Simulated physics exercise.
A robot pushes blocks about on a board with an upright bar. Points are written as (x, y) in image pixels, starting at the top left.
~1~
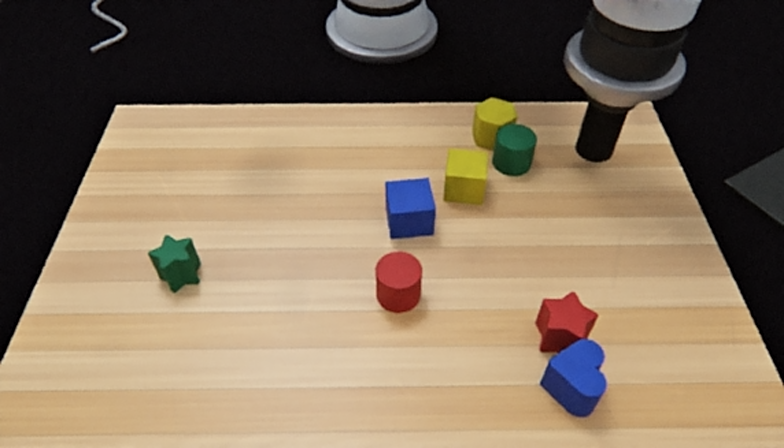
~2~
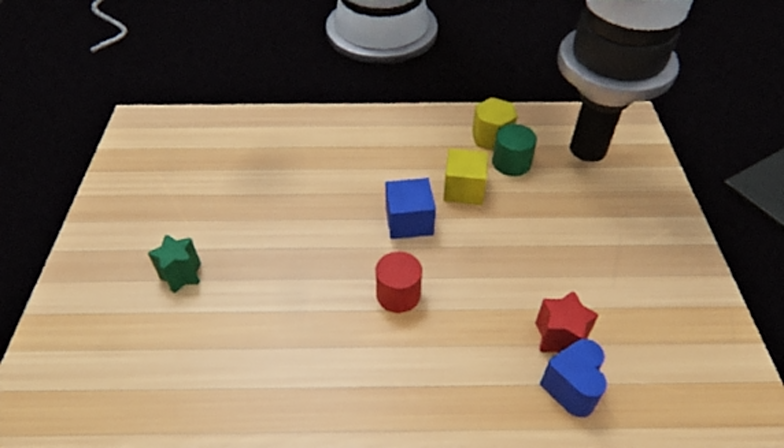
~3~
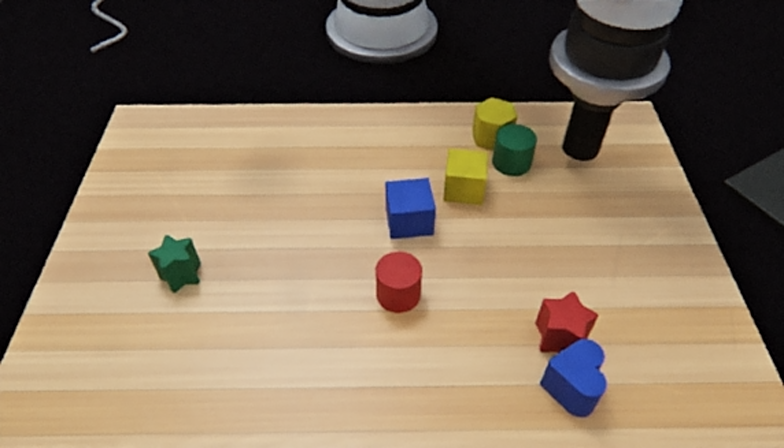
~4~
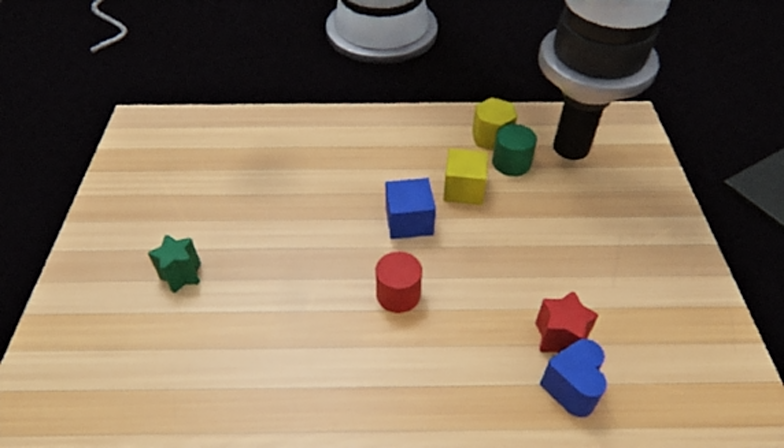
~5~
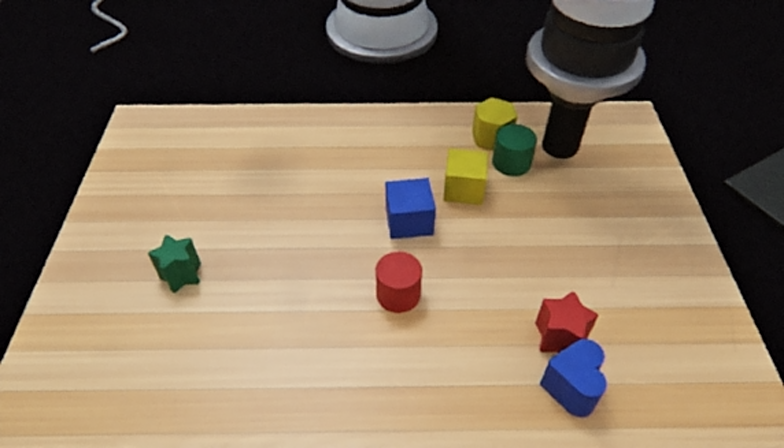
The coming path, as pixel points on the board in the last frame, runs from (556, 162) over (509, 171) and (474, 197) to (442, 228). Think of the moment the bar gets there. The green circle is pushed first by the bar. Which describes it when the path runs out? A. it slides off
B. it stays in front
My pick is A.
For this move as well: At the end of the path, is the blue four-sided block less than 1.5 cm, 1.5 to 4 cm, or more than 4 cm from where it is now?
The block shifts more than 4 cm.
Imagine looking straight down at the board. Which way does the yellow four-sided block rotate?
Watching from overhead, you'd notice the yellow four-sided block rotating clockwise.
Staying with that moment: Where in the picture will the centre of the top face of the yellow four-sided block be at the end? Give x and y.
In the picture, it is at (397, 197).
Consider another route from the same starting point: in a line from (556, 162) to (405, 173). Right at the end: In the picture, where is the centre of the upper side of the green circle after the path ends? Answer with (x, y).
Put as a pixel place, it's (384, 125).
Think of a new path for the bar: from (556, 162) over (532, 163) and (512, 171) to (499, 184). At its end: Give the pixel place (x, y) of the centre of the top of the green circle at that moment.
In the picture, that point is around (473, 138).
What follows on the original path. One third of the way, bar (511, 156); yellow hexagonal block (493, 110), turned 15° clockwise; green circle (475, 137).
Two thirds of the way, bar (476, 182); blue four-sided block (390, 203), turned 20° anticlockwise; yellow four-sided block (432, 181), turned 15° clockwise; yellow hexagonal block (493, 110), turned 15° clockwise; green circle (463, 137).
At the end, bar (444, 214); blue four-sided block (355, 208), turned 15° anticlockwise; yellow four-sided block (397, 197), turned 60° clockwise; yellow hexagonal block (493, 110), turned 15° clockwise; green circle (463, 137).
